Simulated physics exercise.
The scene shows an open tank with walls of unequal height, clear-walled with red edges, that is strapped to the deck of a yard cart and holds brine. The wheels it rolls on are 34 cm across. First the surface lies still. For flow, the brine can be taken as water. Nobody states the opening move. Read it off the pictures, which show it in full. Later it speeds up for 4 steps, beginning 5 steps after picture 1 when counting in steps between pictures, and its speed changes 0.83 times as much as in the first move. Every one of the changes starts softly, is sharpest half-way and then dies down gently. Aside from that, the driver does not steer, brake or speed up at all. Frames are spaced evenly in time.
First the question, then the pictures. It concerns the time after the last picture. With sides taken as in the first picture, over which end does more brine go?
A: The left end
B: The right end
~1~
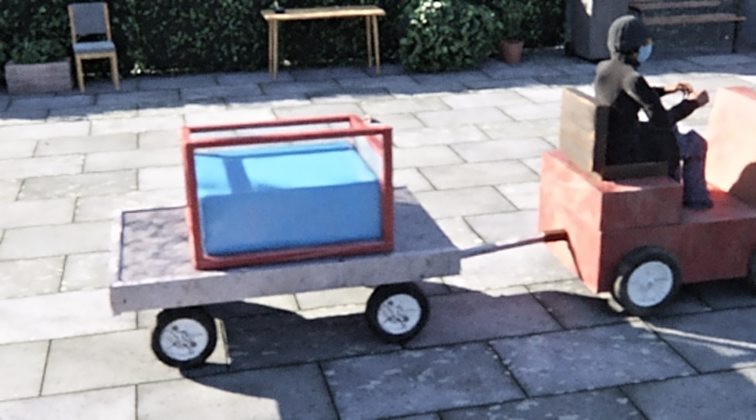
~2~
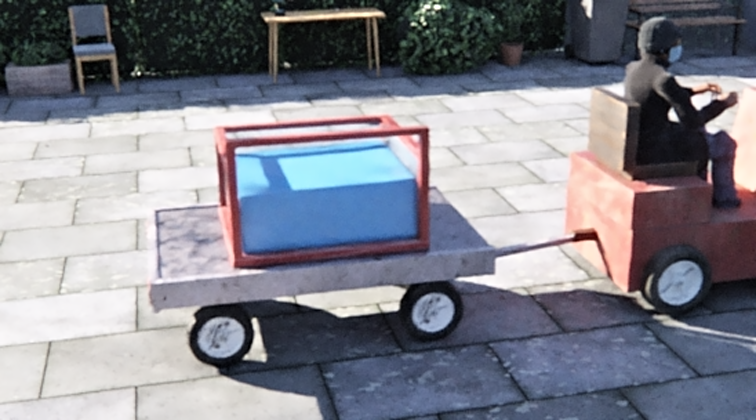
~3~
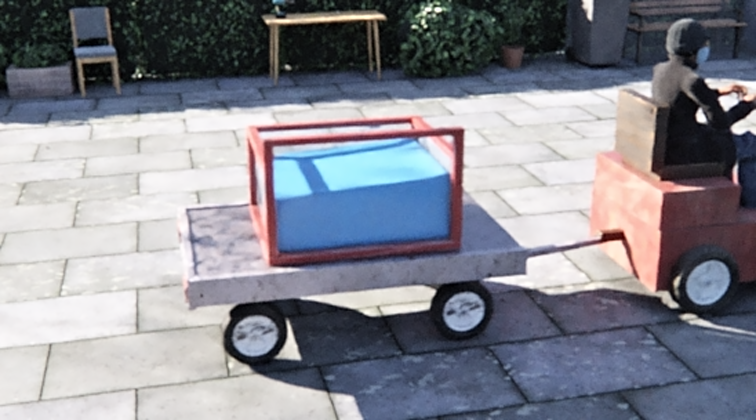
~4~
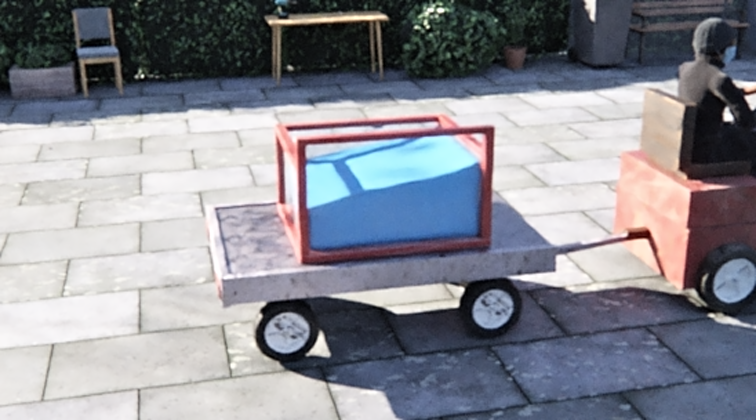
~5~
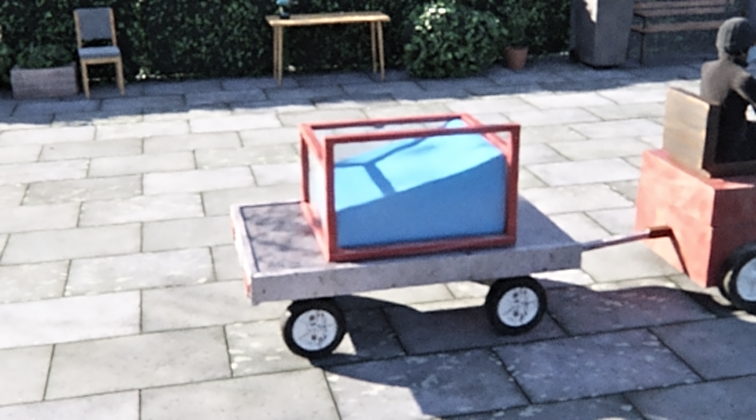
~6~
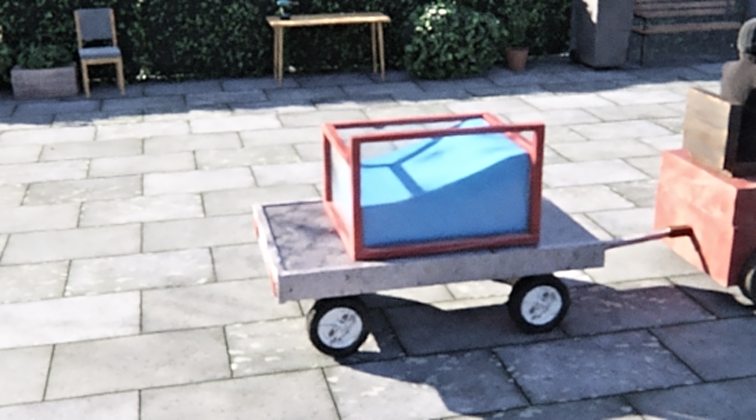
B.
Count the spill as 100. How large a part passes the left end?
Share: Around 20%.
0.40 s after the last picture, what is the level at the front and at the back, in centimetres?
Roughly 22 cm in front and 50 cm behind.
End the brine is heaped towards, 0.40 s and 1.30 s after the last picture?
Tilt: Towards the aft end, then towards the fore end.
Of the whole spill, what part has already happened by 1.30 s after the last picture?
I'd say somewhere near 30 per cent.
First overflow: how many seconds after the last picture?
The first spill comes at around 0.9 s.
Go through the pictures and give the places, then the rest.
The brine reaches (364, 177) at the front end; it reaches (213, 190) at the back end; no slope yet; the front is on the right, levels are read along the near wall; built up higher, the near side; a wheel hub at (184, 342), in the first picture.
The brine reaches (400, 176) at the front end; it reaches (252, 188) at the back end; no slope yet, in the second picture.
The brine reaches (433, 171) at the front end; it reaches (288, 195) at the back end; it is heaped 5° towards the right end, in the third picture.
The brine reaches (463, 162) at the front end; it reaches (319, 199) at the back end; it is heaped 10° towards the right end, in the fourth picture.
The brine reaches (489, 152) at the front end; it reaches (346, 202) at the back end; it is heaped 15° towards the right end, in the fifth picture.
The brine reaches (513, 150) at the front end; it reaches (372, 201) at the back end; it is heaped 16° towards the right end; a wheel hub at (341, 331), in the sixth picture.
Then, 0.40 s after the last picture, it stands 50 cm high behind and 22 cm in front; all of it is still inside.
Then, 0.80 s after the last picture, it stands 37 cm high behind and 24 cm in front; all of it is still inside.
Then, 1.30 s after the last picture, it stands 21 cm high behind and 43 cm in front; 1 per cent has gone over the left end.
Then, 3.38 s after the last picture, 4 per cent has gone mostly over the right end, some over the left end; the right end has passed 3 per cent and the left end 1.
